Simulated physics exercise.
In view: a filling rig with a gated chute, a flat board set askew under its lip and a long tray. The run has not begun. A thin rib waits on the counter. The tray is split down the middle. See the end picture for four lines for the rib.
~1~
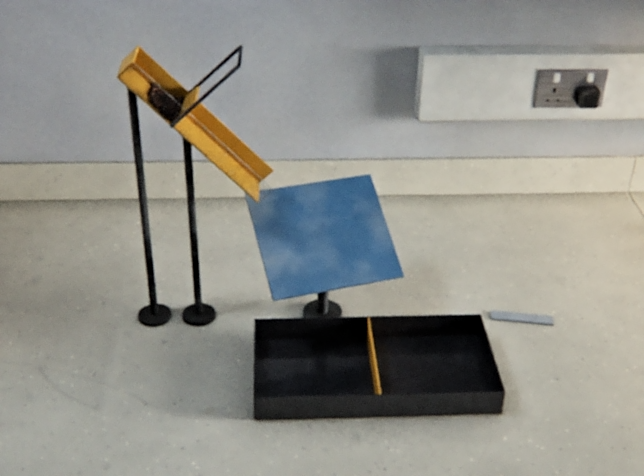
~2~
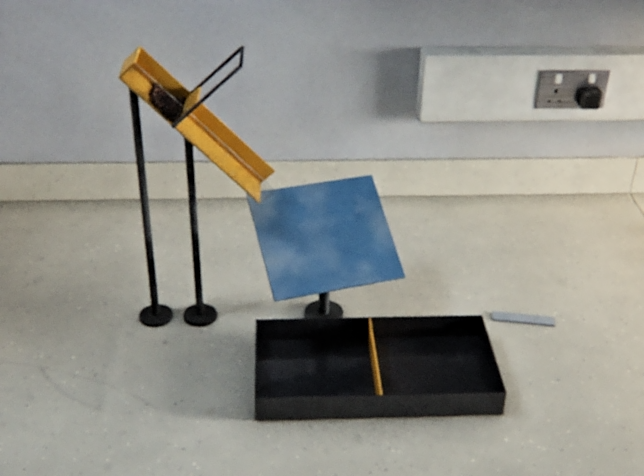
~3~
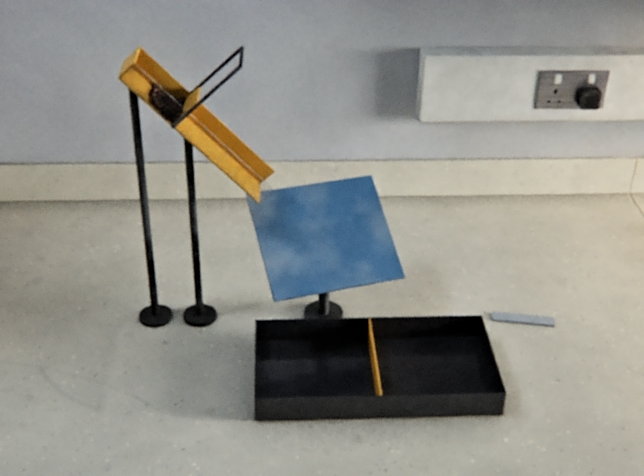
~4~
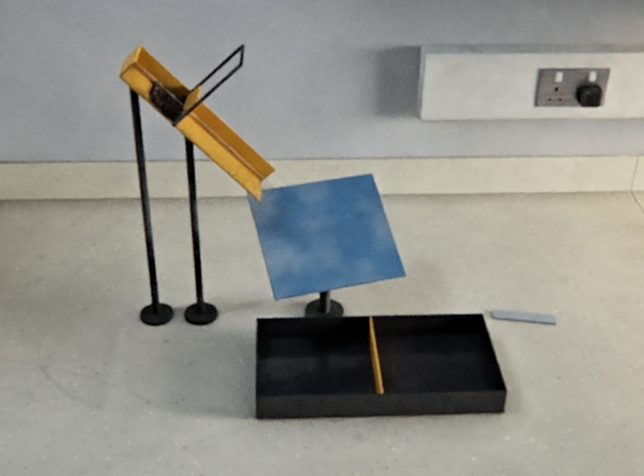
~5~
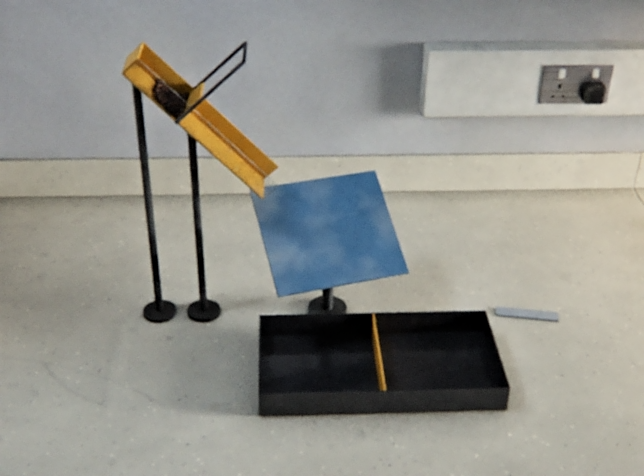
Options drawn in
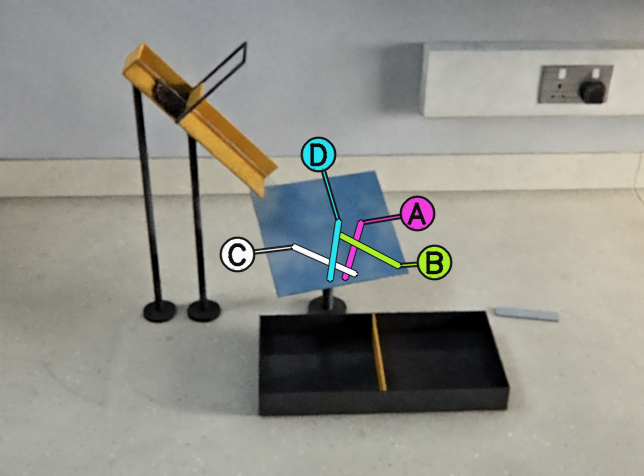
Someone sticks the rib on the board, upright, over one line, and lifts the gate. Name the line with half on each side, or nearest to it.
B works best here.
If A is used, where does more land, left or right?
The left half.
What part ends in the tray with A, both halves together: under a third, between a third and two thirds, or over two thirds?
It is over two thirds.
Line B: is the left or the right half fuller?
Right.
On the marked copy, line A from (361, 222) to (345, 277); line B from (340, 235) to (398, 265); line C from (294, 247) to (354, 273); line D from (338, 221) to (330, 278).
For line A, of what is caught, nearly all in the left half, a small part in the right.
For line B, of what is caught, about a third in the left half, about two thirds in the right.
For line C, of what is caught, none in the left half, all in the right.
For line D, of what is caught, nearly all in the left half, a small part in the right.
